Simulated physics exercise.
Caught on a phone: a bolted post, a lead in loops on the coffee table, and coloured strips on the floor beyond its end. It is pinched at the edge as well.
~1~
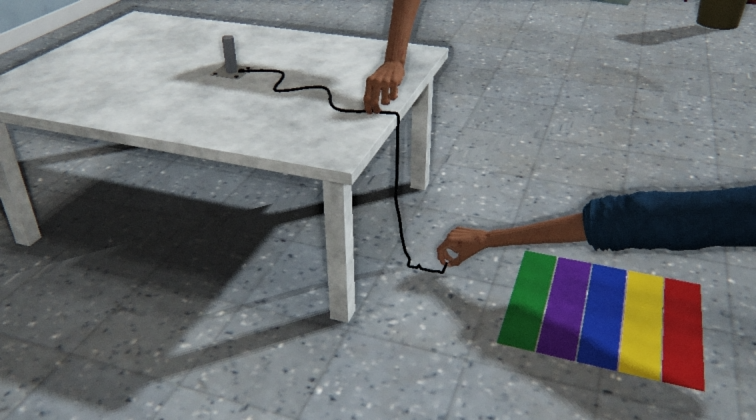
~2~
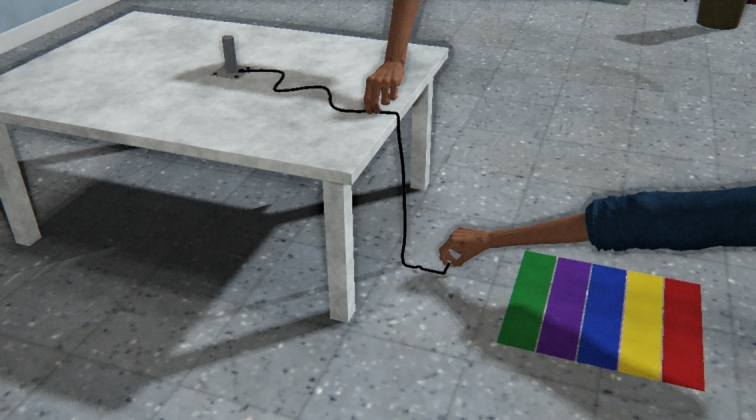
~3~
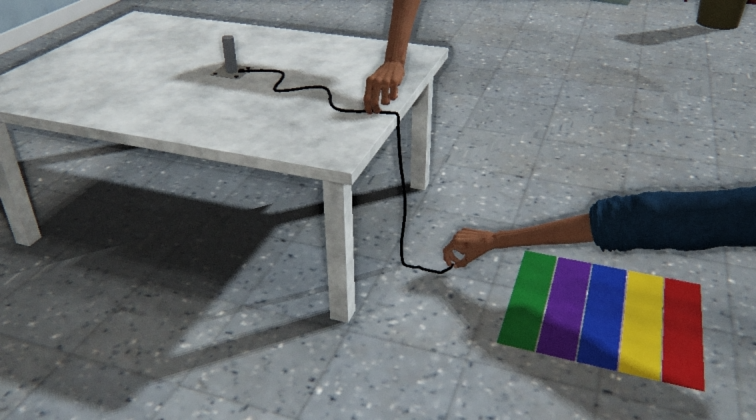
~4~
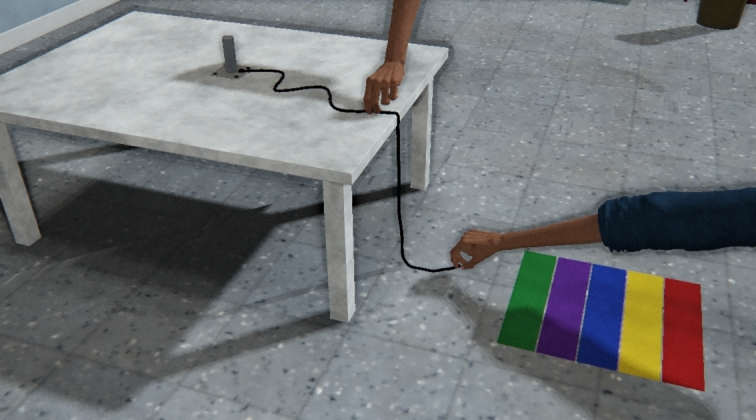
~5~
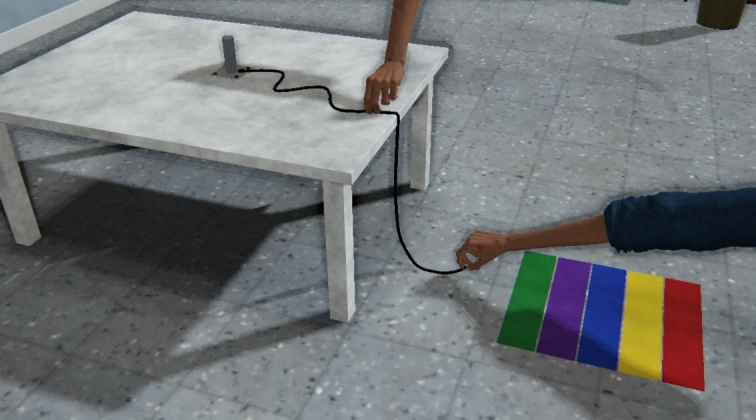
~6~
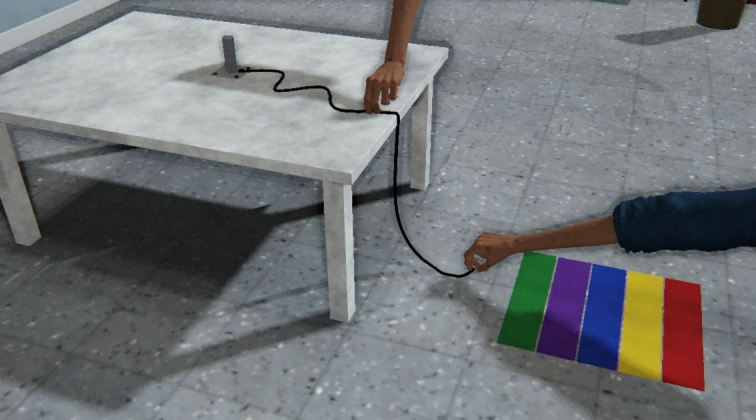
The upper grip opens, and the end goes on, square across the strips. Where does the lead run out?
It gets as far as the yellow strip.
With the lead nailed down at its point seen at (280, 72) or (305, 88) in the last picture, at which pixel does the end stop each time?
In that order: (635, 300) and (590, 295).
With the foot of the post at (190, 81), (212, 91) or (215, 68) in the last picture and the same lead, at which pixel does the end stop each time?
About (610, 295), (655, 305) and (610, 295).
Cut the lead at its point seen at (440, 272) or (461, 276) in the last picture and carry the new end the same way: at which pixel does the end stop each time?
About (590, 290) and (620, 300).
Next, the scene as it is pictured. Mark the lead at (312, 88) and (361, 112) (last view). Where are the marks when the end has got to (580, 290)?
They go to (345, 98) and to (406, 140).
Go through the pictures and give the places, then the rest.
The first picture shows end (447, 263); green (521, 328); purple (560, 337); blue (600, 346); yellow (641, 355); red (683, 365).
The second picture shows end (449, 263); lead through (274, 71) (294, 90) (332, 105) (398, 125) (404, 194) (402, 256).
The third picture shows end (453, 264).
The fourth picture shows end (460, 266); lead through (274, 71) (294, 90) (332, 105) (398, 125) (399, 194) (403, 256).
The fifth picture shows end (466, 267).
The sixth picture shows end (474, 269); lead through (274, 71) (294, 90) (332, 105) (398, 125) (395, 193) (417, 254).
Soon after, end near (580, 290); over purple.
Then, end near (619, 299); over blue.
At full stretch, end near (644, 304); over yellow. The yellow one.
